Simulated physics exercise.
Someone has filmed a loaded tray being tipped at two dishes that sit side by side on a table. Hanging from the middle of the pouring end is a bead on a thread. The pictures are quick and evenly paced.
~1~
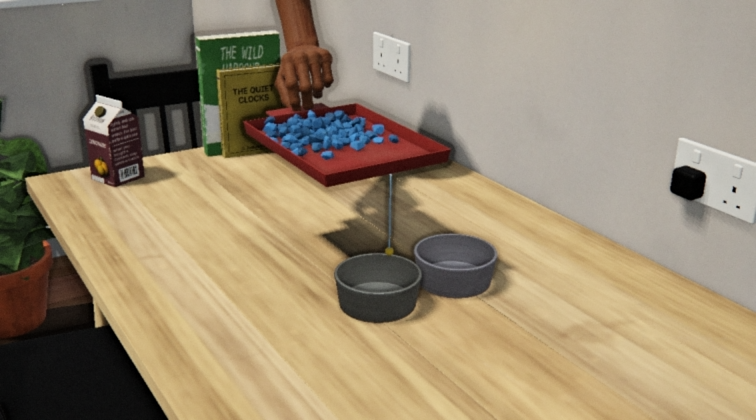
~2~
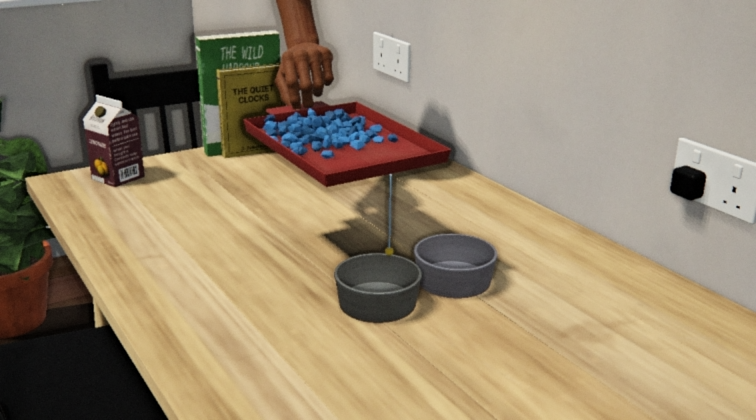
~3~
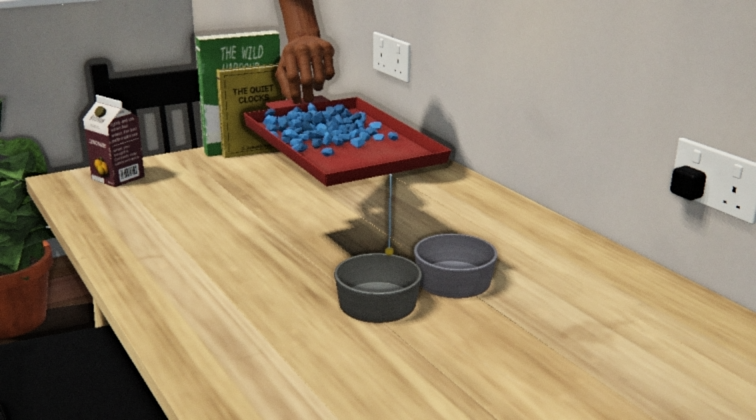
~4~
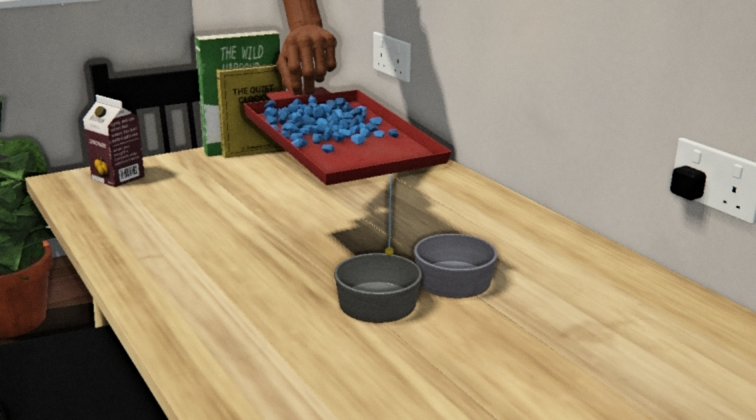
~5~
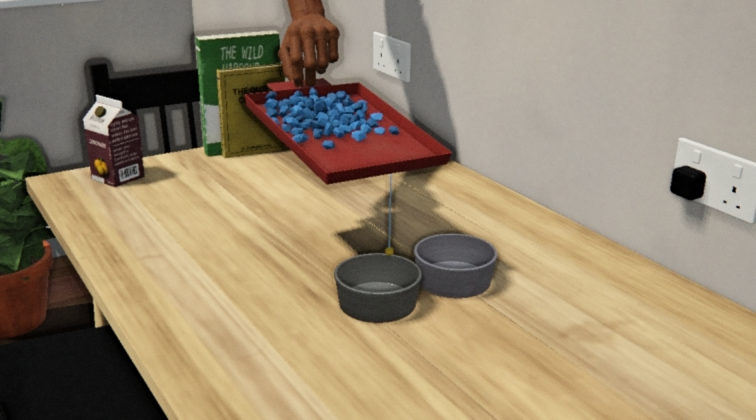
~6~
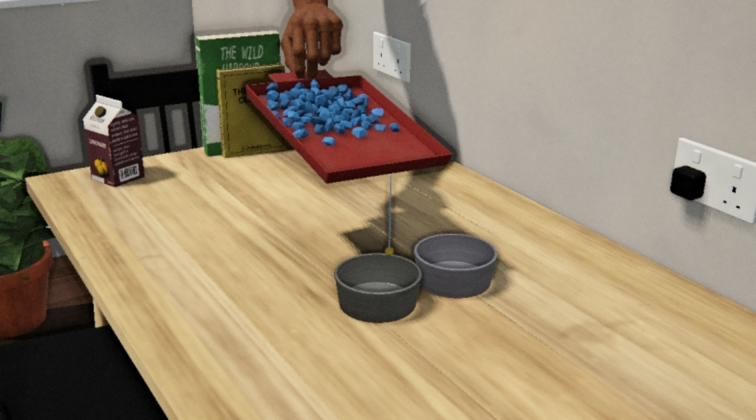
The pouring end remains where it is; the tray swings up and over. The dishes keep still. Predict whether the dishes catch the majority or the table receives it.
Caught: Above half.
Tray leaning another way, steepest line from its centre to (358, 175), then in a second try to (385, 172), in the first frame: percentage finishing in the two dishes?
About 50 %, then 40 %.
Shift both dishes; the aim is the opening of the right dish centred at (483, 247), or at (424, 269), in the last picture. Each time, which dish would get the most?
Result, first place: The lefthand one; second place: The righthand one.
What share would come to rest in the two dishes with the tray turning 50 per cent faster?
About 60 %.
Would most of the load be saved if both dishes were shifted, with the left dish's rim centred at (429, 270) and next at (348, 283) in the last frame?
Together the dishes get beyond half first, then beyond half.
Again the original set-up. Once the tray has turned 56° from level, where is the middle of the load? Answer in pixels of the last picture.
Centre estimate: (407, 150).
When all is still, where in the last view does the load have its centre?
At about (444, 286), give or take.
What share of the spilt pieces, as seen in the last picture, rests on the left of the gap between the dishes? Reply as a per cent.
About 20 per cent.
Soon after the last picture, tray tipped steeply; most on the tray; a stray few in the right dish; a stray few outside both; a small part in the air.
A little later, tray tipped right over; about a quarter on the tray; a small part in the left dish; about a quarter in the right dish; about a quarter outside both; about a quarter in the air.
Later still, tray tipped past a quarter turn; about a quarter in the left dish; about half in the right dish; about a third outside both.
At rest, tray tipped past a quarter turn; about a quarter in the left dish; about half in the right dish; about a third outside both.
